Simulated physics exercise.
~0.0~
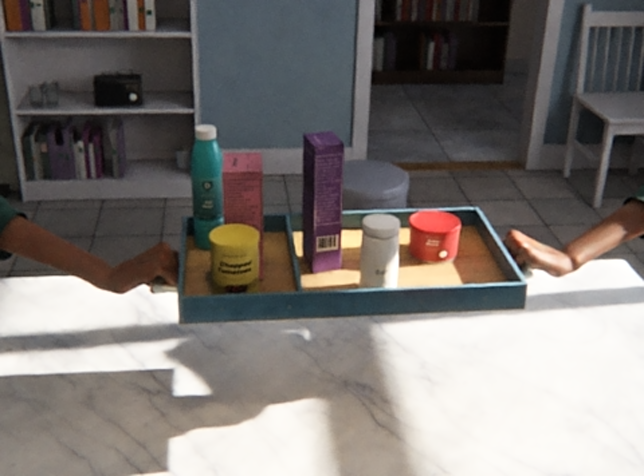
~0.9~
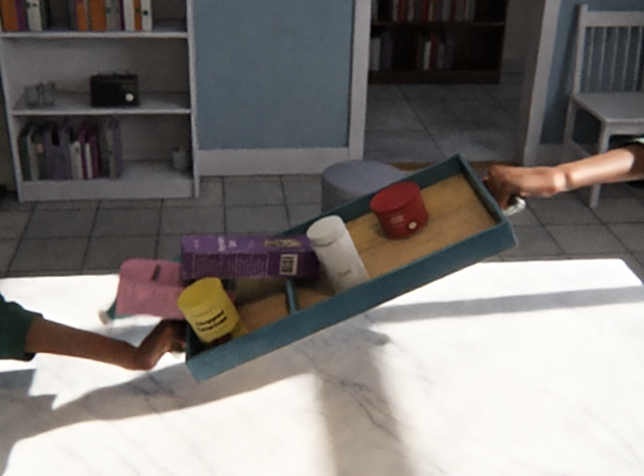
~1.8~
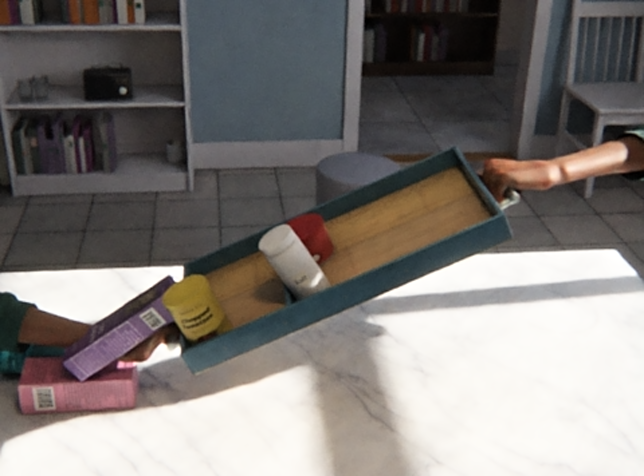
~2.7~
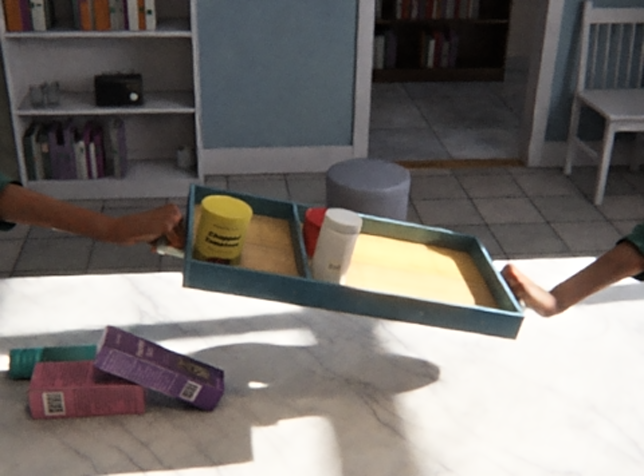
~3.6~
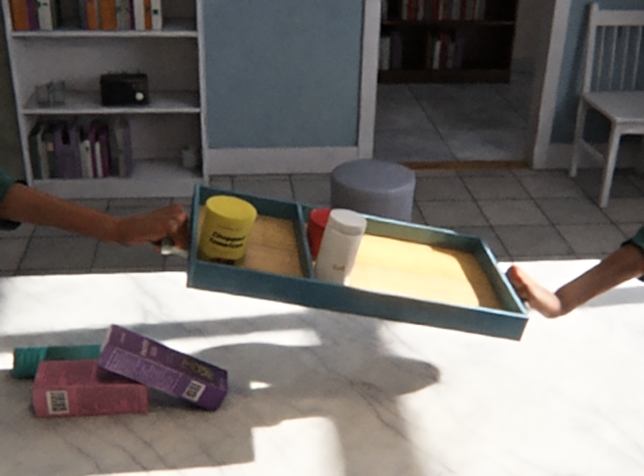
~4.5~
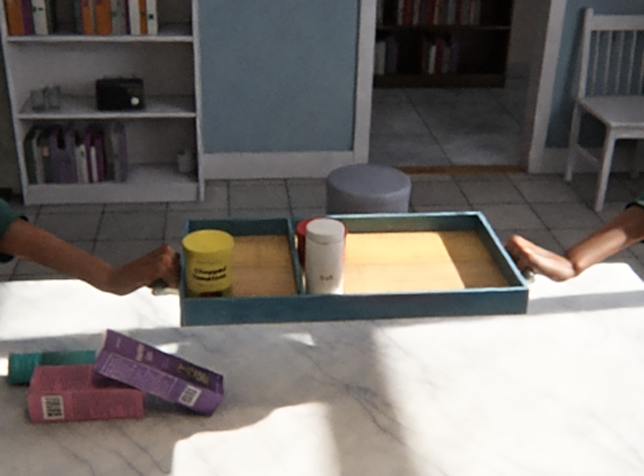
In a sunlit room with bookshelves and a white chair behind, seen from across a marble table, two hands hold a blue-rimmed tray above the tabletop. It carries a turquoise bottle, pink carton and yellow tin on the left, with a purple carton, white jar and red tub right of the cross bar. The left edge dips steeply, and the bottle and both cartons topple off onto the table while the jar and tub slide left. The hands tilt the tray gently rightward, then level it. The tin, jar and tub remain aboard, the latter two beside the bar.
